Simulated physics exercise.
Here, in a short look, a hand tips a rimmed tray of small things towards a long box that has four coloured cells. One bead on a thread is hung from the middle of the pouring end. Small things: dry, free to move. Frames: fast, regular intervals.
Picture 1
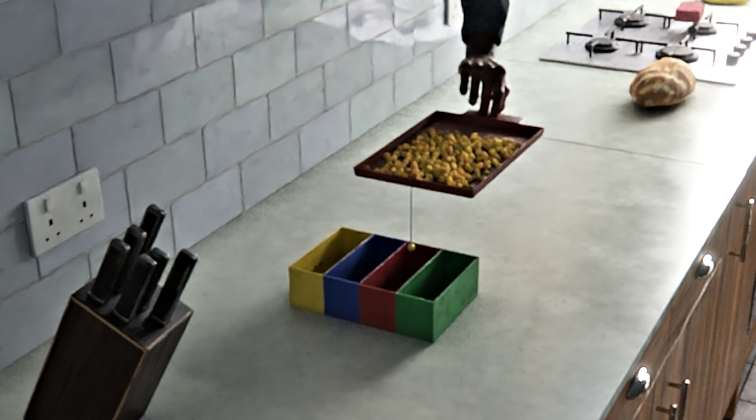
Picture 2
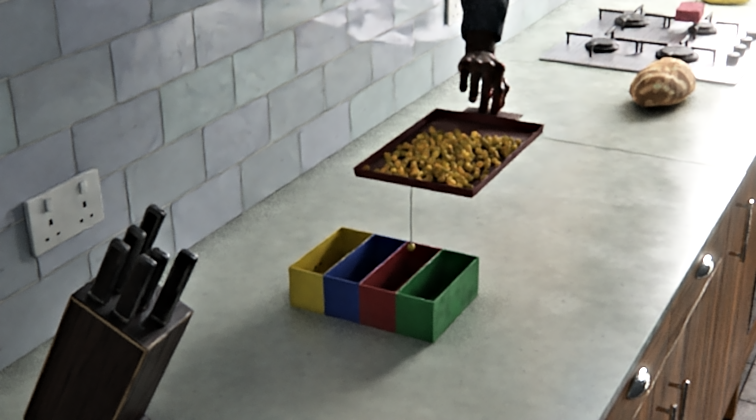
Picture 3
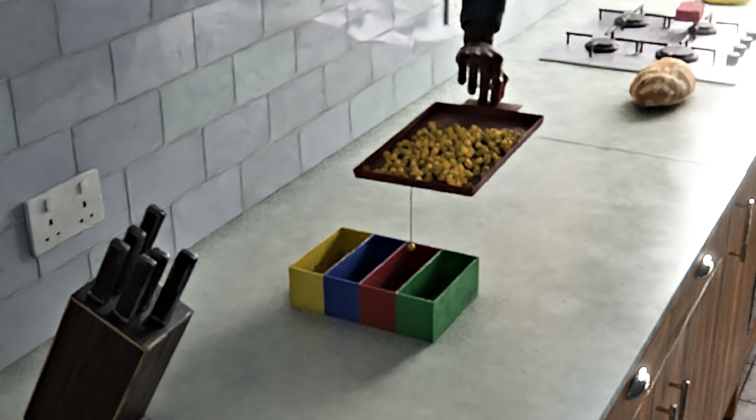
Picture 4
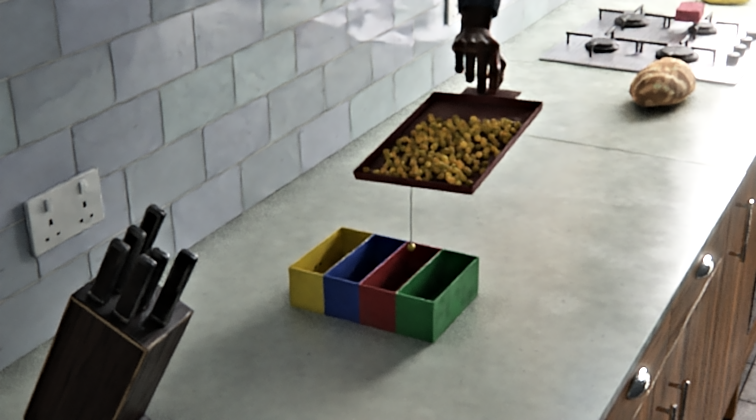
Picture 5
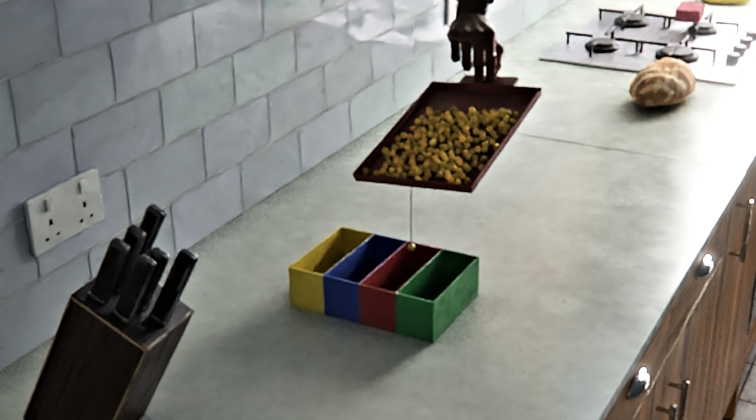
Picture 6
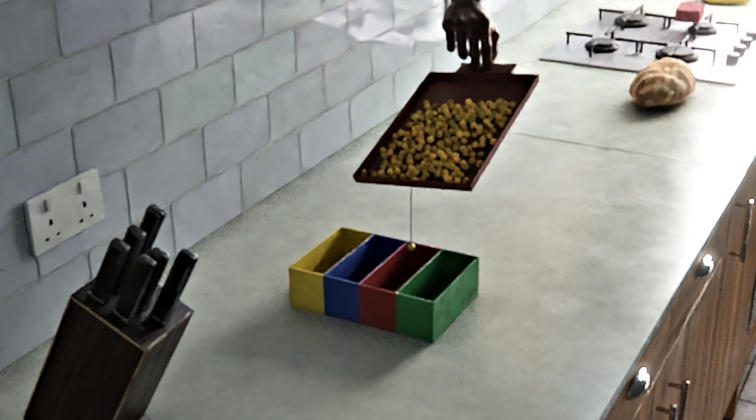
On a pale kitchen worktop beside a tiled wall, seen from above at an angle, a knife block stands at left and a loaf and hob sit at upper right. A dark hand holds a reddish-brown tray of yellowish pieces, a bead hanging beneath it, above a box with yellow, blue, red and green cells. The hand gradually raises the tray's far side, tilting it towards its near-left corner, and the camera stays still.
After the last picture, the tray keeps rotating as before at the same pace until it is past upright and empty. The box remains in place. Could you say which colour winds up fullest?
The blue cell winds up fullest.
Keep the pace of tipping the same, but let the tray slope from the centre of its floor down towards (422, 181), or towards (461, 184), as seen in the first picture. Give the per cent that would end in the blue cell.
Lab note: Case 1 near 30 %, case 2 near 0 %.
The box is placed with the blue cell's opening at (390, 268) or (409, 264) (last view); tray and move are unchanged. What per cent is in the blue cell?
Respectively 30 % and 20 %.
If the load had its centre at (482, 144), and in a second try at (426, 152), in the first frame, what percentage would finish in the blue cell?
The first gives 40 %, the second 50 %.
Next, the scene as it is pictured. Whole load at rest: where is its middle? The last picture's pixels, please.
Once nothing moves, the middle sits near (363, 295).
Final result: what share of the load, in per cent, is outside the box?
Around 0 %.
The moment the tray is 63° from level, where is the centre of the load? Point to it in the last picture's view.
In the last view, the load is centred close to (401, 145).
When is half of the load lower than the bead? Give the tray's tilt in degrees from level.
Angle reached: About 115°.
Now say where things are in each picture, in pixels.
In the first picture, corners of the pouring end at (355, 167) and (472, 189), level; middle of the load at (452, 159), puffed corn balls; bead on its thread at (411, 247); yellow cell at (307, 287); blue cell at (342, 295); red cell at (378, 305); green cell at (415, 314).
In the second picture, corners of the pouring end at (355, 168) and (472, 189), level; middle of the load at (452, 158).
In the third picture, corners of the pouring end at (355, 169) and (472, 188), tipped barely, lowest at the left corner; middle of the load at (452, 154).
In the fourth picture, corners of the pouring end at (355, 171) and (471, 186), tipped a little, lowest at the left corner; middle of the load at (451, 149).
In the fifth picture, corners of the pouring end at (354, 173) and (470, 185), tipped a little, lowest at the left corner; middle of the load at (450, 144).
In the sixth picture, corners of the pouring end at (354, 175) and (469, 184), tipped clearly, lowest at the left corner; middle of the load at (447, 140), a stray few on the move; yellow cell at (307, 287); blue cell at (342, 295); red cell at (378, 305); green cell at (415, 314).
Soon after the last picture, tray tipped steeply; nearly all on the tray; a stray few falling or outside the box.
A little later, tray tipped past a quarter turn; nearly all on the tray; a stray few in the yellow cell; a stray few in the blue cell; a stray few falling or outside the box.
Later still, tray tipped past a quarter turn; about half in the blue cell; about a quarter in the red cell; about a quarter in the yellow cell; a stray few in the green cell; a stray few falling or outside the box.
At rest, tray tipped past a quarter turn; about half in the blue cell; about a quarter in the red cell; about a quarter in the yellow cell; a stray few in the green cell; a stray few outside the box.
